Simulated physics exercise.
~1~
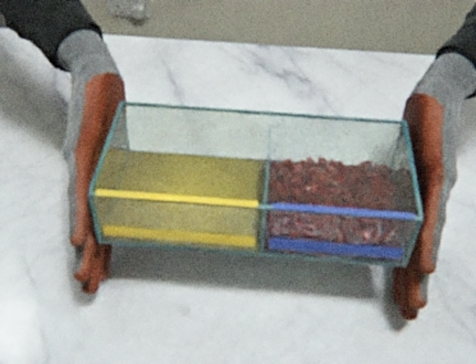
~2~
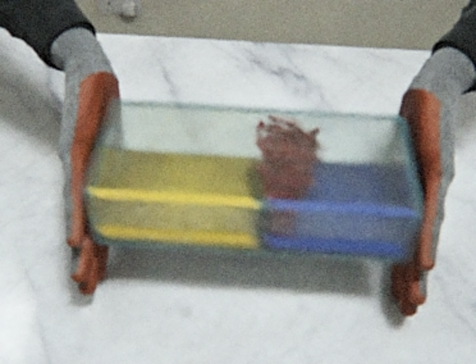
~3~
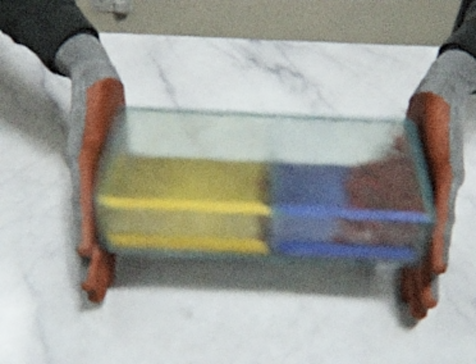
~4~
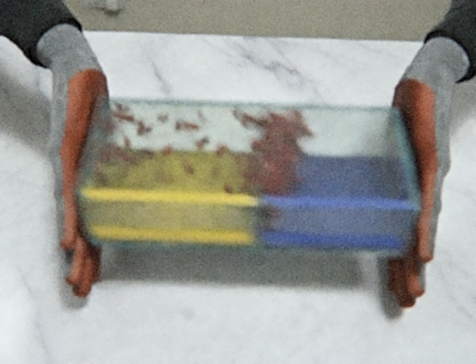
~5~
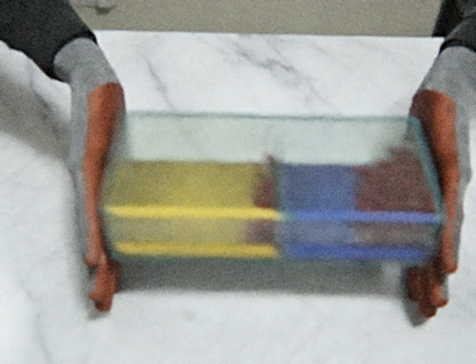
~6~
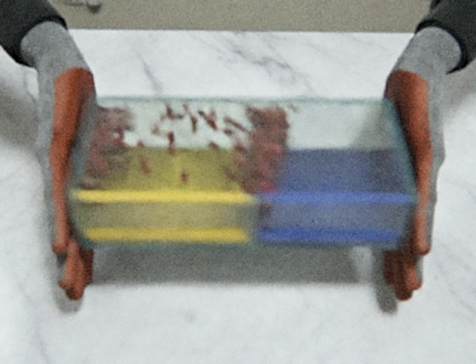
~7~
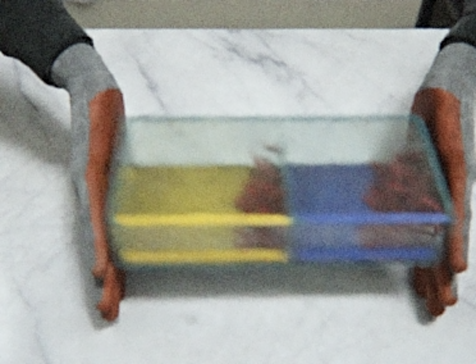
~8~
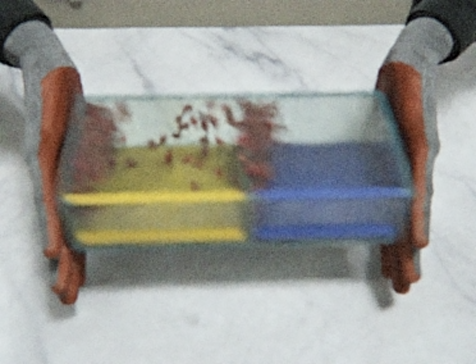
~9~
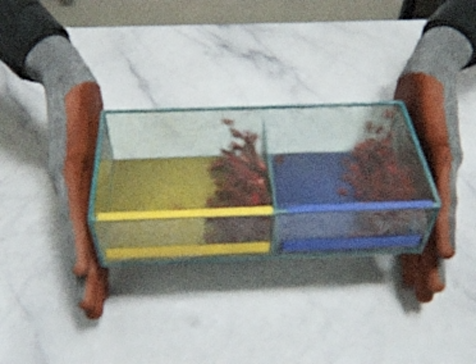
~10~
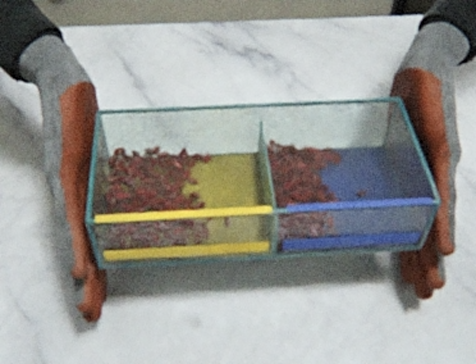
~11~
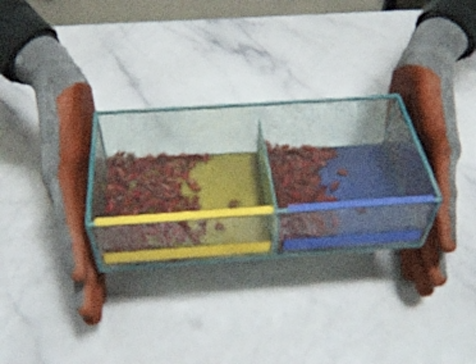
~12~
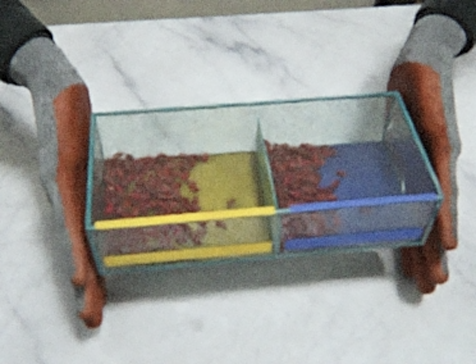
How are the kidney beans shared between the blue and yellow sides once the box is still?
Both sides hold a good share of the beans, with a large pile lying in the yellow side and another in the blue side.
Kidney beans in a hand-shaken glass box spread from the blue side across both compartments.
